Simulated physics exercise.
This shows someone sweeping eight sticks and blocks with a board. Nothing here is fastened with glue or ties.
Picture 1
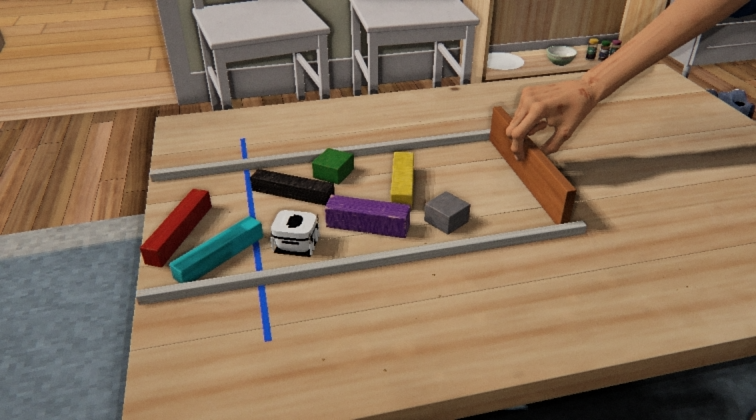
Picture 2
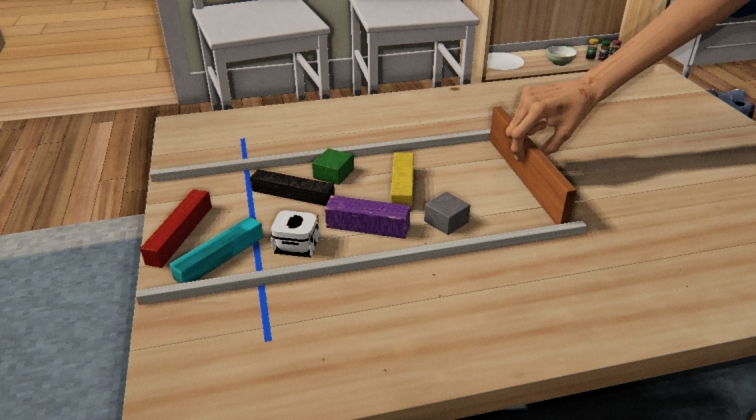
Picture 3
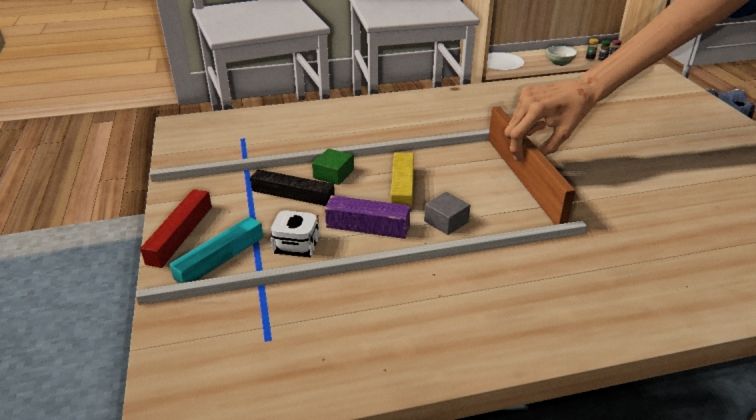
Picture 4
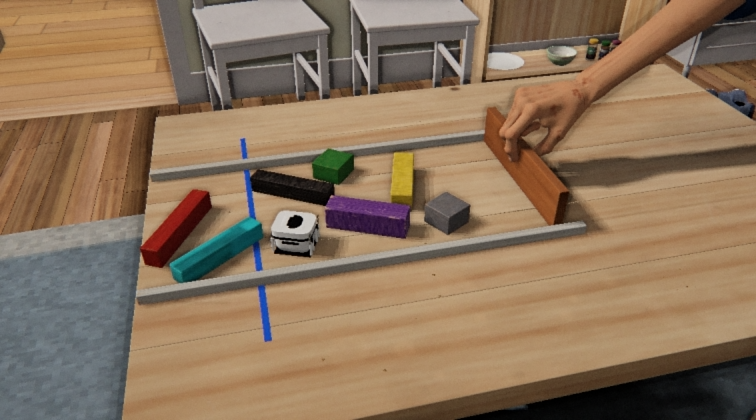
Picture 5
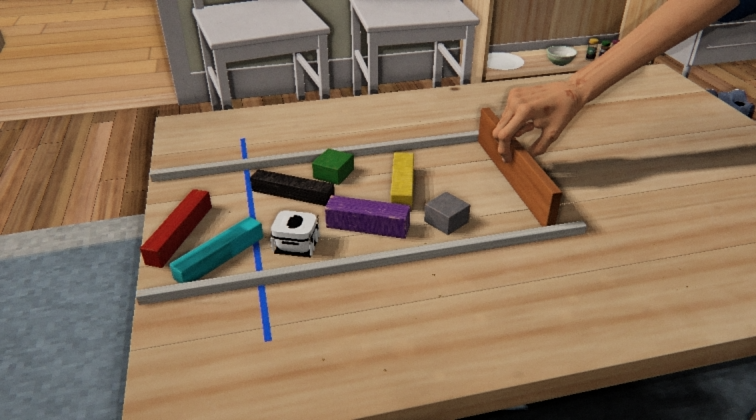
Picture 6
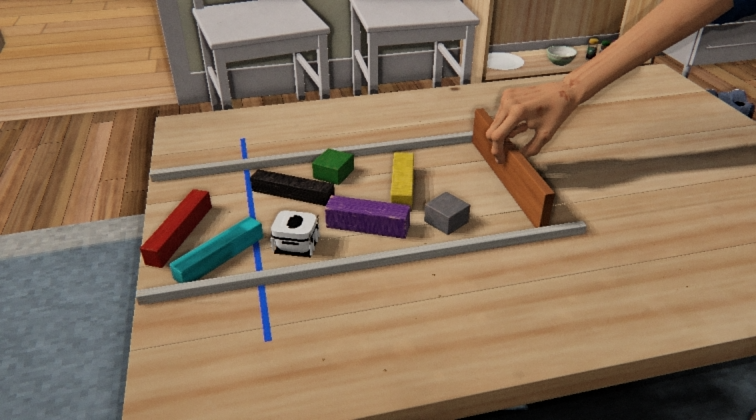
The clip opens on a wooden table where colored bars and blocks and a white case lie between two gray rails, some near a blue line, while a hand holds a brown board upright at the right. The hand then slides the board slightly left, and the objects stay still.
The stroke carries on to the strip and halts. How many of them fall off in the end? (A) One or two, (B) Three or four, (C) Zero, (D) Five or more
Zero (C).
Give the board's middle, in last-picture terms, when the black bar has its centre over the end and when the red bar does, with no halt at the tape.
Its middle is around (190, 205) and around (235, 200).
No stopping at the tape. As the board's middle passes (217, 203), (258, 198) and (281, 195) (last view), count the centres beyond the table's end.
2; 0; 0.
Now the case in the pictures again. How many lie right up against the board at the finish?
At rest, 3 are in contact.
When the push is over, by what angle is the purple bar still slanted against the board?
Some 10 degrees.
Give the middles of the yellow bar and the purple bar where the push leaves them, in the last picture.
Around (240, 204) and around (199, 223).
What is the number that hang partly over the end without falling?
Counting them gives 2.
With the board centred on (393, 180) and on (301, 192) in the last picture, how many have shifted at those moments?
In order, the tallies are 3 and 7.
A little later, none off yet; red bar at rest near (178, 226); turquoise stick at rest near (219, 250); white case at rest near (295, 234).
When it is over, the number that fall off is zero.
